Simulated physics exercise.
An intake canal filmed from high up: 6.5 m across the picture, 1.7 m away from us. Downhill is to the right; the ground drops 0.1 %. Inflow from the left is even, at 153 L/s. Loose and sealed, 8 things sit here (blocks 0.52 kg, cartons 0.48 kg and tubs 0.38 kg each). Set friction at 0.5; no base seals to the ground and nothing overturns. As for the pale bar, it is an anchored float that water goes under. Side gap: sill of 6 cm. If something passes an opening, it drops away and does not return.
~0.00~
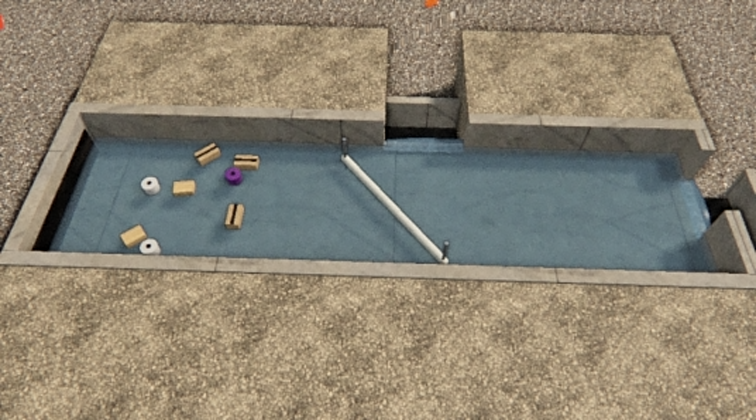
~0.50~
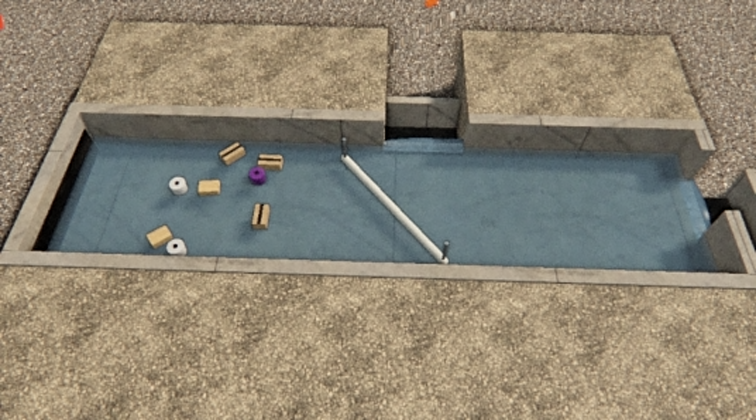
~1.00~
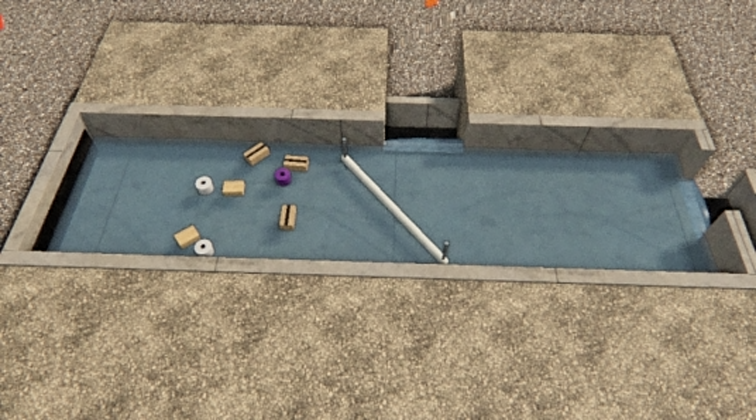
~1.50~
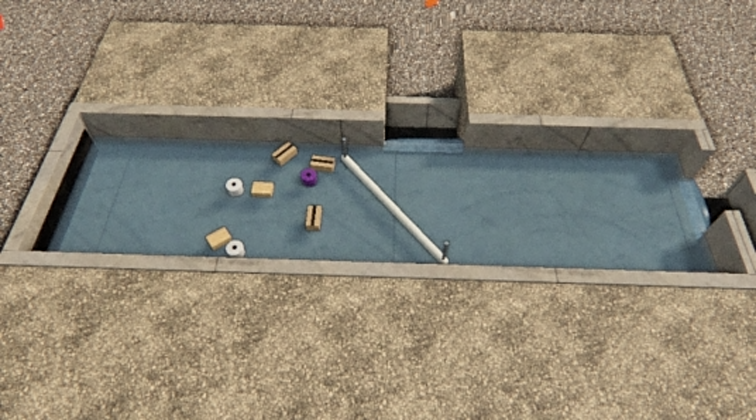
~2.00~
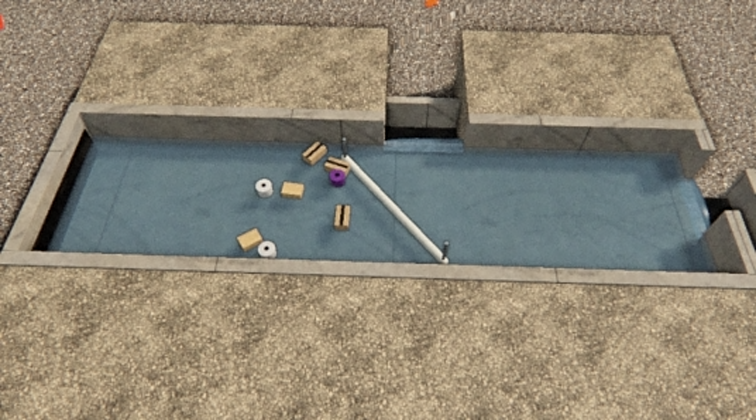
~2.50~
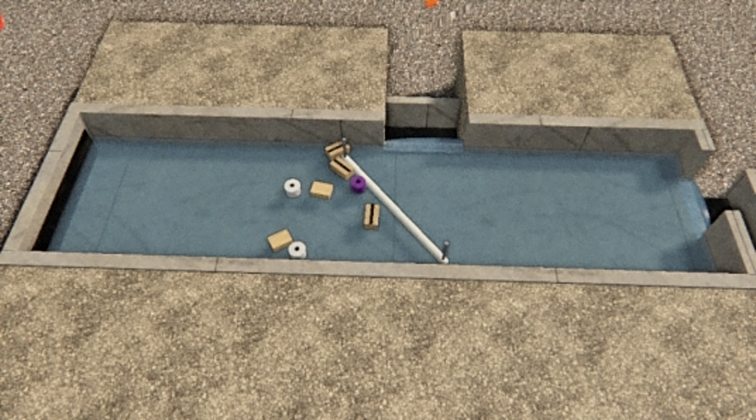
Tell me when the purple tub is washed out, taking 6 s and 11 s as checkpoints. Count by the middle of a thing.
I'd say it stays in past the window.
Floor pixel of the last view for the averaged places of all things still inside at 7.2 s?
Centre of the remaining things: Roughly (404, 240).
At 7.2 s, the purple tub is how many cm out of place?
200 cm, give or take.
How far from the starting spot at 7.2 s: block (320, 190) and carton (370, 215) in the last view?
Taking them in the order asked, 200 cm and then 200 cm.
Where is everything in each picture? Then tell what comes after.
The purple tub at (233, 174) floats; about 1940 L in view; 0 of 8 have shifted, in the first picture.
The purple tub at (257, 173), afloat, 25 cm from its start; about 1950 L in view; 8 of 8 have shifted, in the second picture.
The purple tub at (283, 174), afloat, 52 cm from its start; 17 cm deep round most things; 8 of 8 have shifted, in the third picture.
The purple tub at (309, 175), afloat, 80 cm from its start; 17 cm deep round most things; 8 of 8 have shifted, in the fourth picture.
The purple tub at (337, 175), afloat, 110 cm from its start; 17 cm deep round most things; 8 of 8 have shifted, in the fifth picture.
The purple tub at (358, 182) floats, 132 cm from its start; about 2000 L in view; 8 of 8 have shifted, in the sixth picture.
After 3.5 s the purple tub is near (377, 202), 1.6 m from its start, afloat; 0 of 8 are out; 8 afloat.
After 7.2 s the purple tub is near (403, 228), 1.9 m from its start, afloat; 1 of 8 are out; 7 afloat.
After 12.0 s the purple tub is near (420, 246), 2.1 m from its start, afloat; 1 of 8 are out; 7 afloat.
After 16.0 s the purple tub is near (452, 271), 2.5 m from its start, afloat; 1 of 8 are out; 7 afloat.
